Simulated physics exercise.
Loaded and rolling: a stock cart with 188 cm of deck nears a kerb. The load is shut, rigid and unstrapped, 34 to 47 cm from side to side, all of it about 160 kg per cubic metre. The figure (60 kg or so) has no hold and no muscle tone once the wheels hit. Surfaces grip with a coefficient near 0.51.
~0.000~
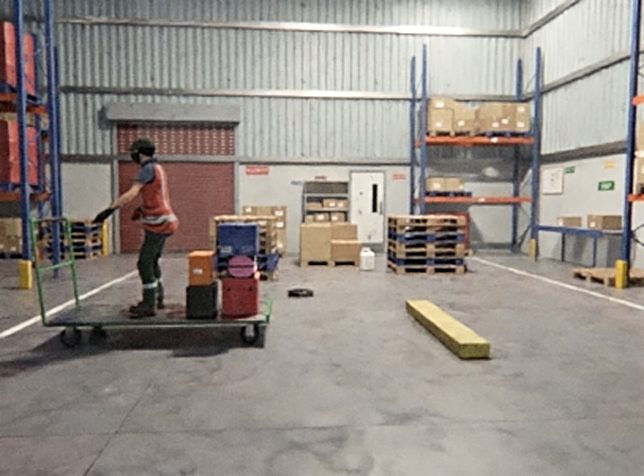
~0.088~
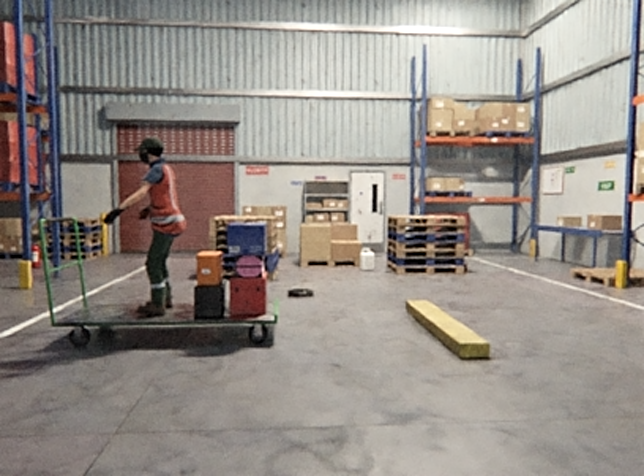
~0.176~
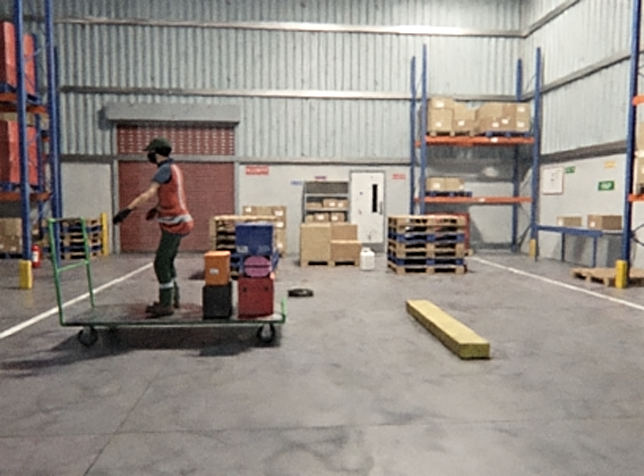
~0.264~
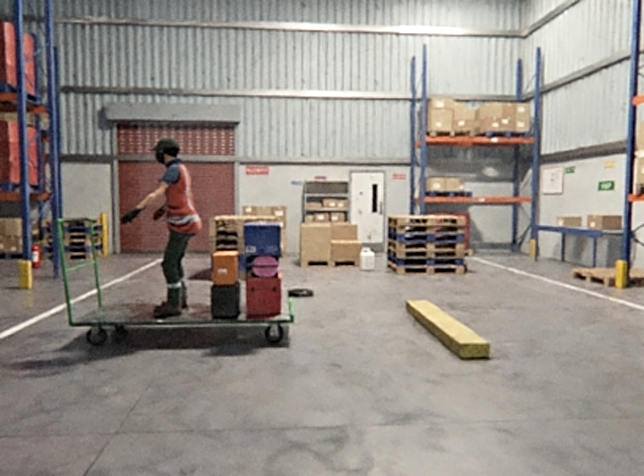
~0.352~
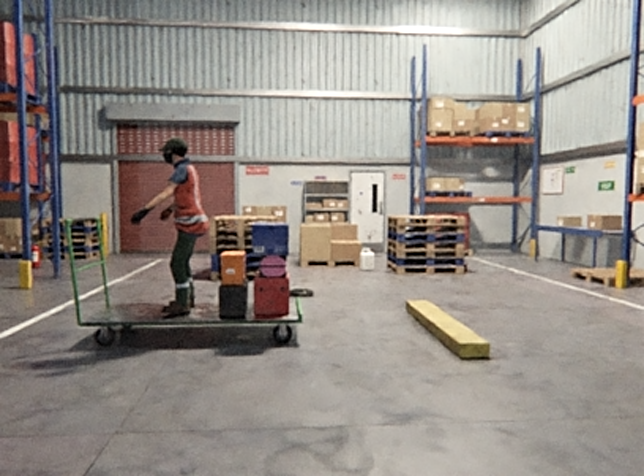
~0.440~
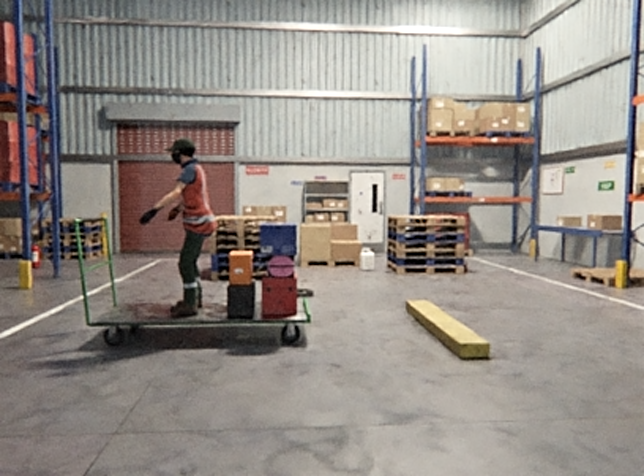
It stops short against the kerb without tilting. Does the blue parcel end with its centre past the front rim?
In the end the blue parcel stays on.
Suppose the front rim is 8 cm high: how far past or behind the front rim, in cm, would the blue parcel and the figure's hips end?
Then blue 20 behind, hips 80 behind.
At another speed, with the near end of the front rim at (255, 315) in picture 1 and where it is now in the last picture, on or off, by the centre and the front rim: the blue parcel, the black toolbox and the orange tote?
Then blue off, black on, orange on.
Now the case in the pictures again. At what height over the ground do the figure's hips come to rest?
About 35 cm.
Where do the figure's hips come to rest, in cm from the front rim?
About 80 cm behind the rim.
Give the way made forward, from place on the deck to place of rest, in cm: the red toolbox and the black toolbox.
Forward: Red 10, black 15.
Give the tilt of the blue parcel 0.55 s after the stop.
Roughly 10° from upright.
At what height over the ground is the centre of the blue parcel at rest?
About 90 cm.
Impact comes at 1.97 s.
After 2.22 s the blue parcel is 17 cm behind the rim, tilted 5°, near (421, 237) in the last picture's view.
After 2.52 s the blue parcel is 15 cm behind the rim, tilted 5°, near (424, 236) in the last picture's view.
After 2.97 s the blue parcel is 20 cm behind the rim, tilted 0°, near (419, 238) in the last picture's view.
Final state at 3.5 s, nothing is past the rim; behind it, red toolbox, pink suitcase, blue parcel, orange tote, black toolbox and the figure's hips.
